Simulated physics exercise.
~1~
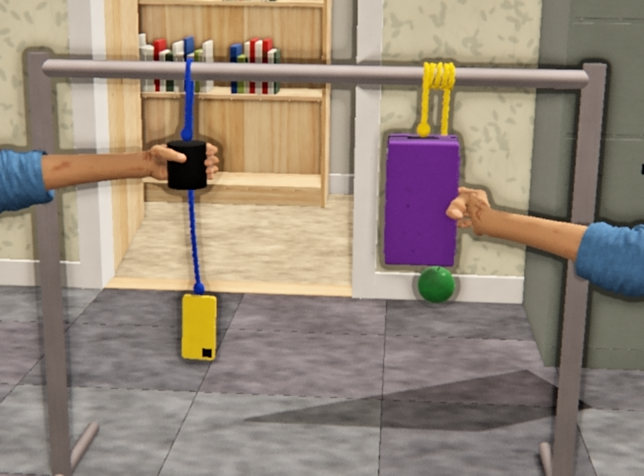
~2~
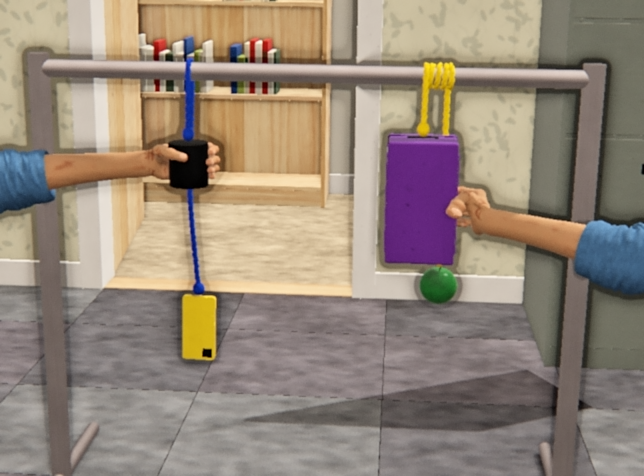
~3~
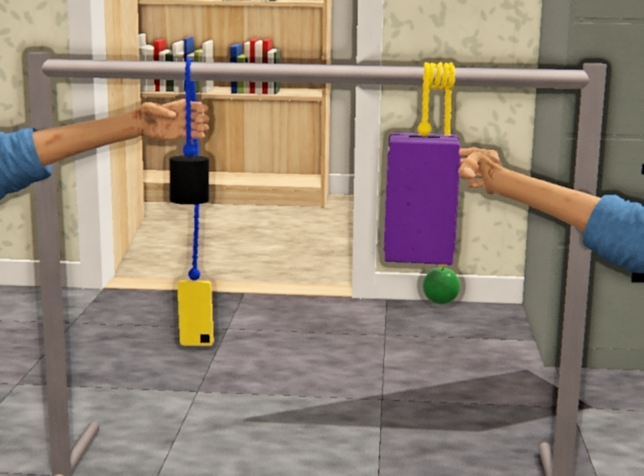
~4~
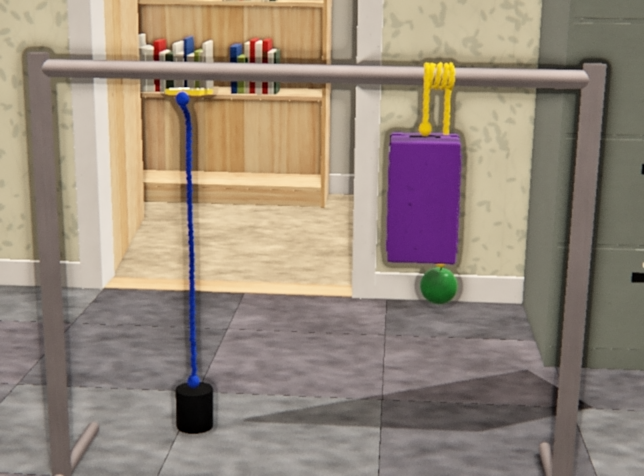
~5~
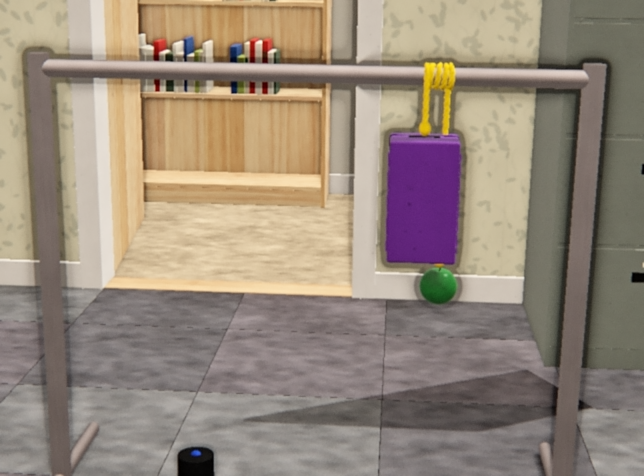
At first, a hand on the left grips a black cylinder on a blue rope that passes over a metal rail, with a yellow phone-like block hanging below it. On the right, a fist rests beside a purple case, which hangs from yellow rope wound around the rail above a green ball. The left hand lets go and draws back, and the cylinder starts to sink as the yellow block rises. With both hands gone, the cylinder drops and the block tips sideways up at the rail. Finally, the cylinder sits on the floor, the yellow block is out of sight, and the purple case still hangs in place.
